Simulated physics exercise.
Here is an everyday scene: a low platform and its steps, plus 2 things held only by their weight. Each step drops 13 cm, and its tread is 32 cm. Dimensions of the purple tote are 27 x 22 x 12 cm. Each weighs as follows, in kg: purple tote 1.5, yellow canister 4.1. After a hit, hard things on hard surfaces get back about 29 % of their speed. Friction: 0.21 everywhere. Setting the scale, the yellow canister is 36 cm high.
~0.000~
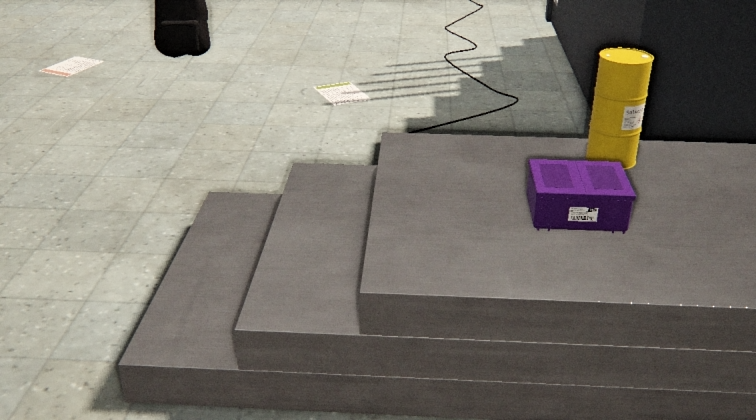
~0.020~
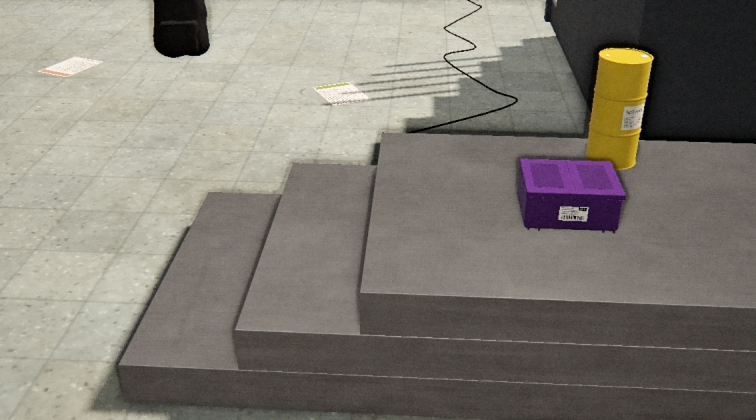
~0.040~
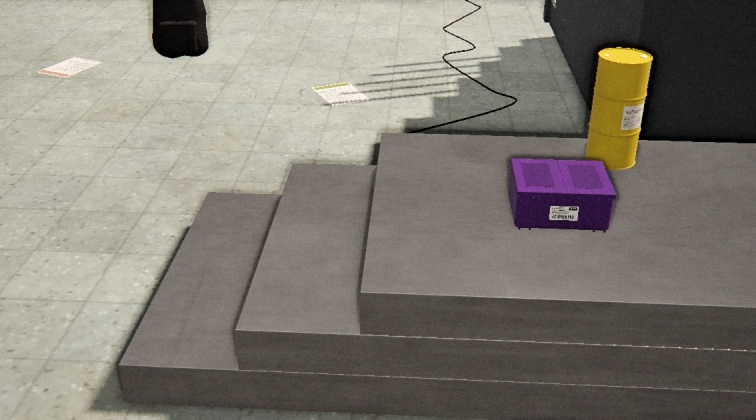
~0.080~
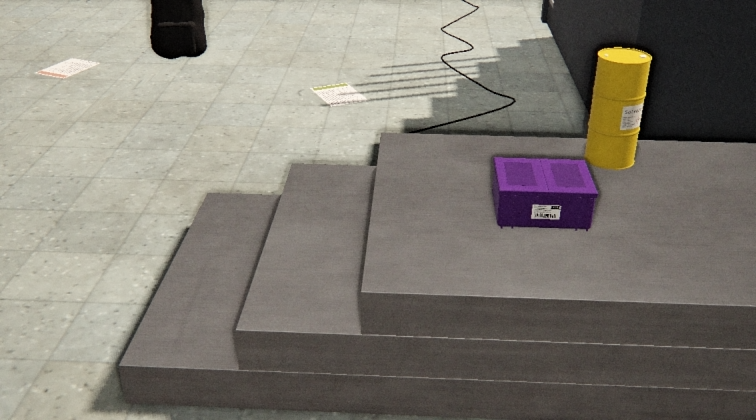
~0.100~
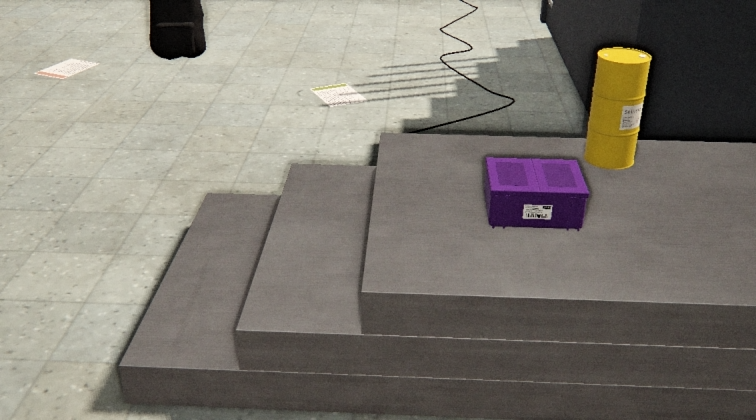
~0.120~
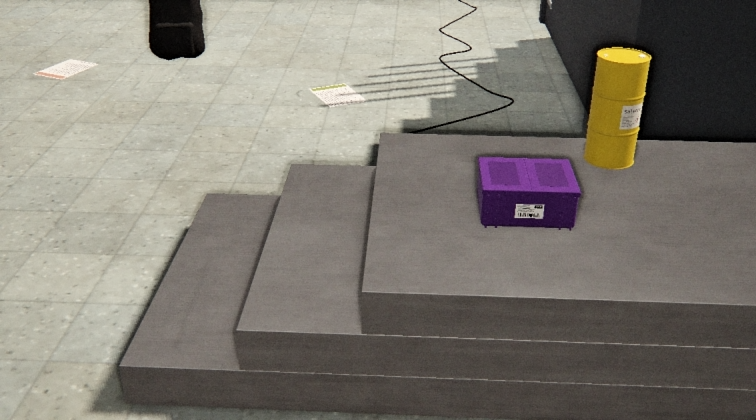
On a low gray platform with steps, a purple tote slid slowly to the left, moving away from the front of a yellow canister that stayed standing in its place.
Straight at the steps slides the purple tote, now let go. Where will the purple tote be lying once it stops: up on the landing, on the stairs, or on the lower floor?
Up on the landing.
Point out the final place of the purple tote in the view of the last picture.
Around (423, 190).
After 0.22 s, 34 cm to the first step; purple tote near (491, 192).
After 0.32 s, 26 cm to the first step; purple tote near (463, 191).
After 0.42 s, 21 cm to the first step; purple tote near (443, 190).
After 0.52 s, 17 cm to the first step; purple tote near (429, 190).
At rest (1.0 s), 15 cm to the first step; yellow canister in place, give or take 12 cm. Seen from the same camera at the end, purple tote near (423, 190).
